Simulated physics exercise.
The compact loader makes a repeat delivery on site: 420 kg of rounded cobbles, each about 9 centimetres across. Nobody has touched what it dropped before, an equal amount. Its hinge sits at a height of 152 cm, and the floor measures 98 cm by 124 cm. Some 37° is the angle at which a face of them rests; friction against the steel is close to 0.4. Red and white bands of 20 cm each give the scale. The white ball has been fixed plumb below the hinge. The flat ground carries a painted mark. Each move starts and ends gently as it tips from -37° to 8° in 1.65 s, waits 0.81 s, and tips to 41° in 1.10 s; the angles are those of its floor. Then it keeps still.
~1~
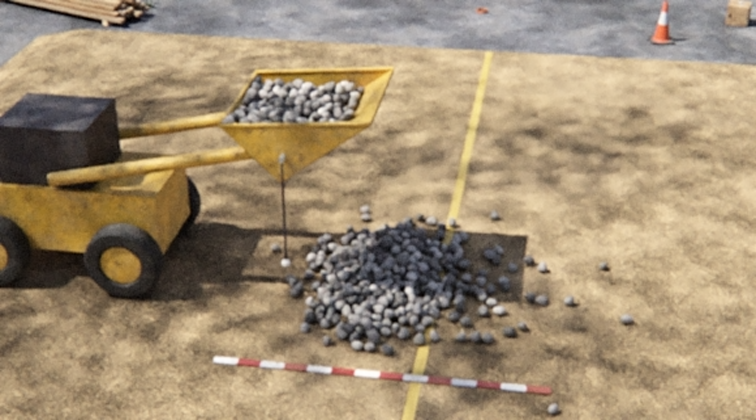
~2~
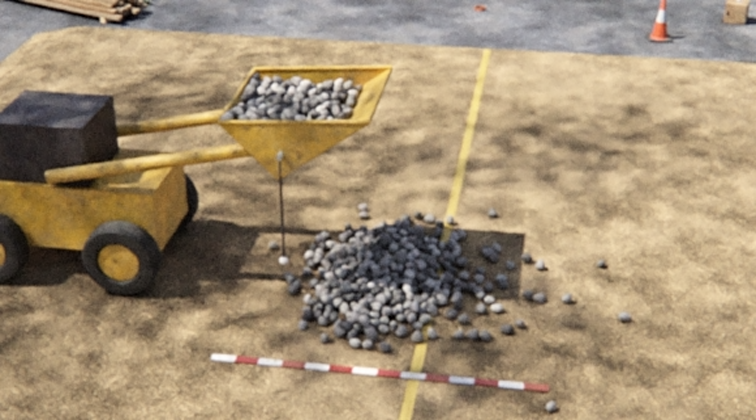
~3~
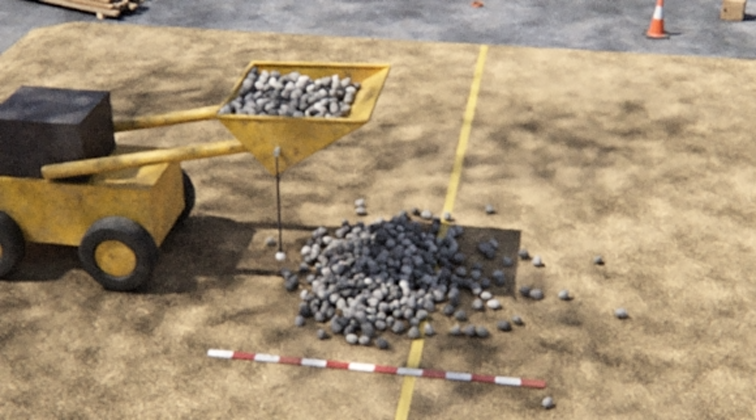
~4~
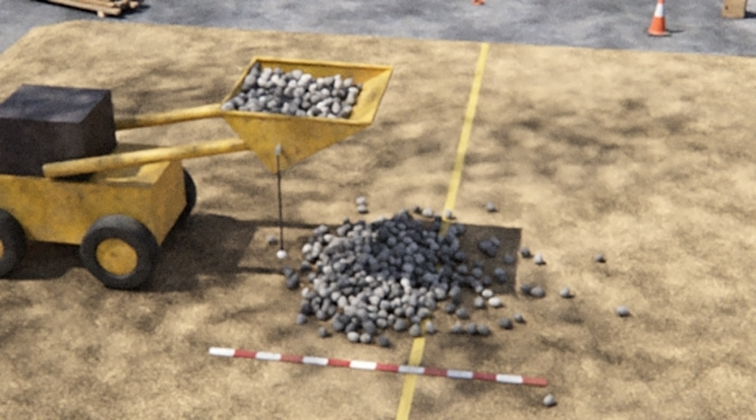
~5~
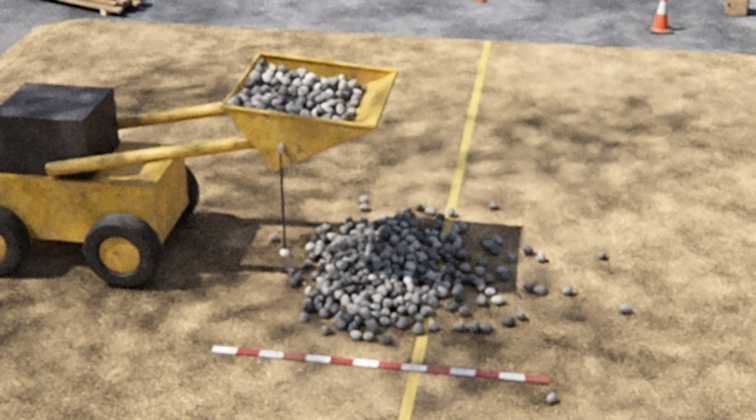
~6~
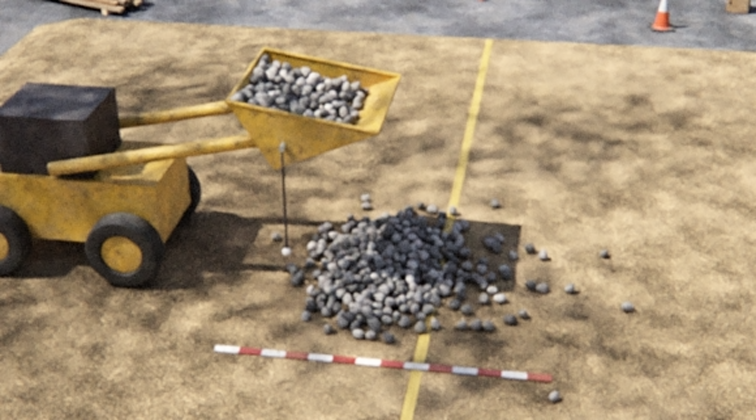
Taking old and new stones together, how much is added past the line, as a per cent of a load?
About 38 per cent.
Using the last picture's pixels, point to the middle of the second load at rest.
Their centre rests close to (425, 261).
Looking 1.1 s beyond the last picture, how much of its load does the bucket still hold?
That works out to about 100 %.
Then, 0.6 s after the last picture the floor is at 1°; in per cent of one load, 100 in the bucket, 84 short of the line, 16 past the line; the foremost stones are at (563, 288).
Then, 1.1 s after the last picture the floor is at 8°; in per cent of one load, 100 in the bucket, 84 short of the line, 16 past the line; the foremost stones are at (563, 288).
Then, 3.4 s after the last picture the floor is at 41°; in per cent of one load, 0 in the bucket, 160 short of the line, 40 past the line; the foremost stones are at (563, 288).
Then, 6.1 s after the last picture the floor is at 41°; in per cent of one load, 0 in the bucket, 146 short of the line, 54 past the line; the foremost stones are at (577, 296). Net gain past the line, 38.
